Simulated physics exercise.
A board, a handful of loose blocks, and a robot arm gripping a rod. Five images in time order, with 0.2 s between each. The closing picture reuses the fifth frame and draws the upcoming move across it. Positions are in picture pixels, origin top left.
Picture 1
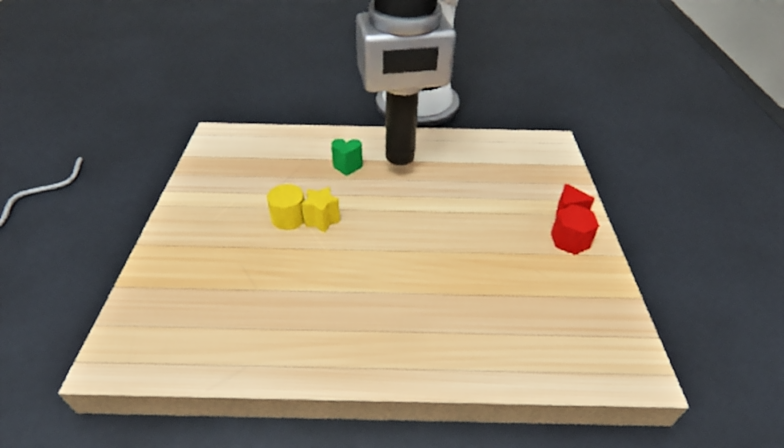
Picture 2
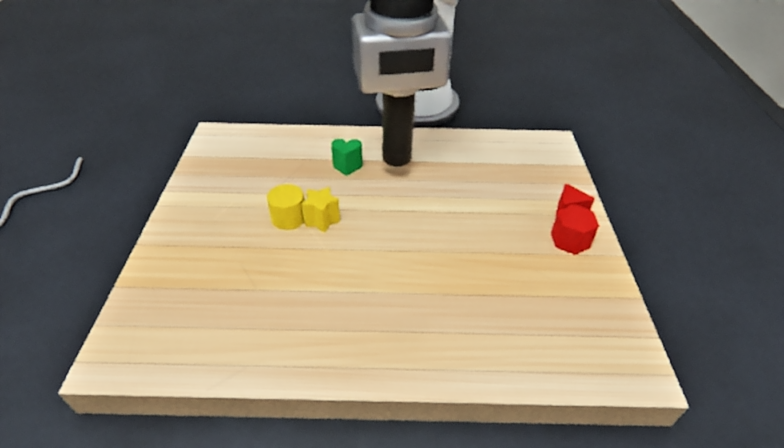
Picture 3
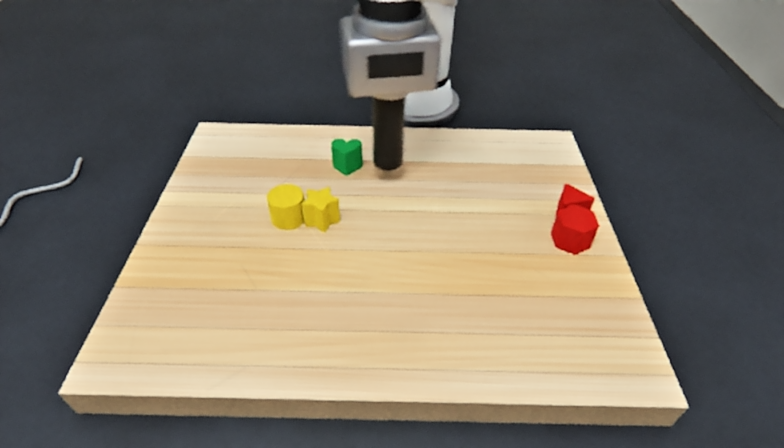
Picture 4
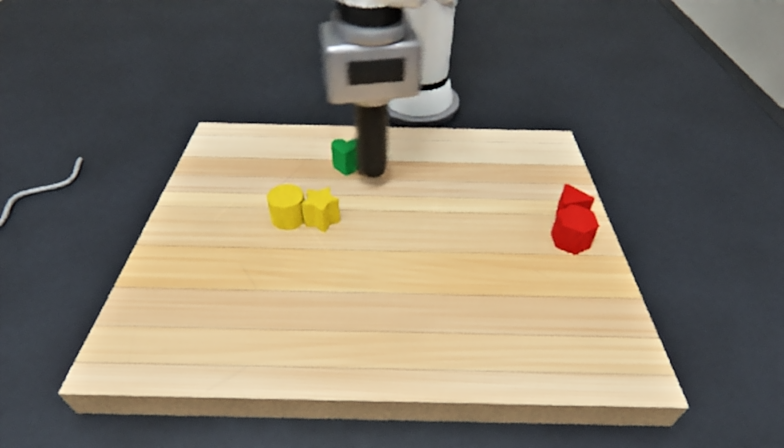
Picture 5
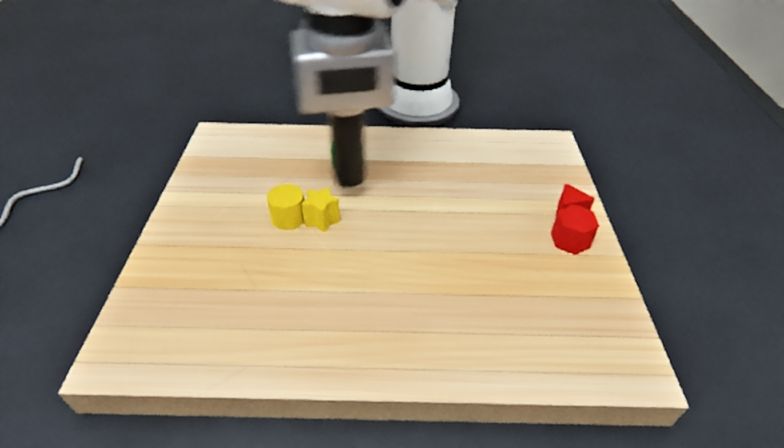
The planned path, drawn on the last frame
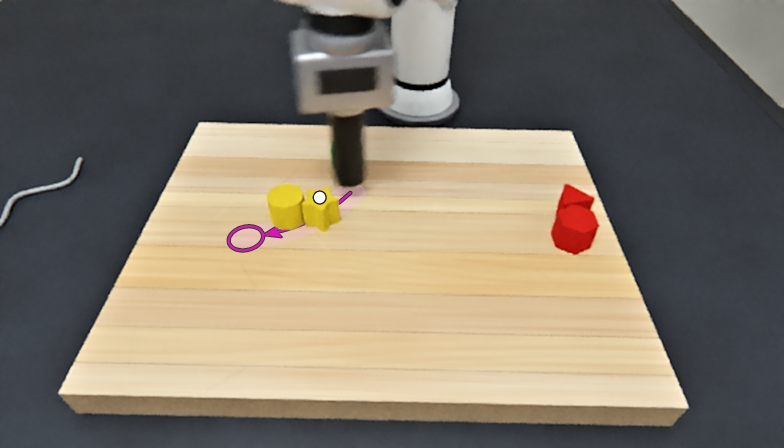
A robot arm holding a dark rod moved left and slightly forward over a wooden board, passing in front of a green heart block, while the yellow and red blocks stayed still.
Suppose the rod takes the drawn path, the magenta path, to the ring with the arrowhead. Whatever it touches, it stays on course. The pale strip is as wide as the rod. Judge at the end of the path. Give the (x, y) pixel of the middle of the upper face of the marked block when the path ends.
Close to (289, 227).
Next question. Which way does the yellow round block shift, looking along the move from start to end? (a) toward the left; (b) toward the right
Option b.
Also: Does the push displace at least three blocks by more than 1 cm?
Answer: No.
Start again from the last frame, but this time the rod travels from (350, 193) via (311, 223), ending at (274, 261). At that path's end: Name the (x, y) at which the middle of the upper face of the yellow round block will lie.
The middle of its upper face will lie at (262, 205).
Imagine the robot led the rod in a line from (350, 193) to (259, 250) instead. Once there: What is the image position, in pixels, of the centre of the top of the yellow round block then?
It ends at (231, 210).
The line goes from (350, 193) over (324, 213) and (288, 229) to (246, 238); the dot is on the yellow star.
The first path, step by step. One third of the way, rod (322, 199); yellow star (310, 210), turned 30° clockwise.
Two thirds of the way, rod (285, 214); yellow round block (250, 201); yellow star (291, 227).
At the end, rod (242, 223); yellow round block (217, 199); yellow star (289, 227), turned 20° anticlockwise; green heart block unmoved.
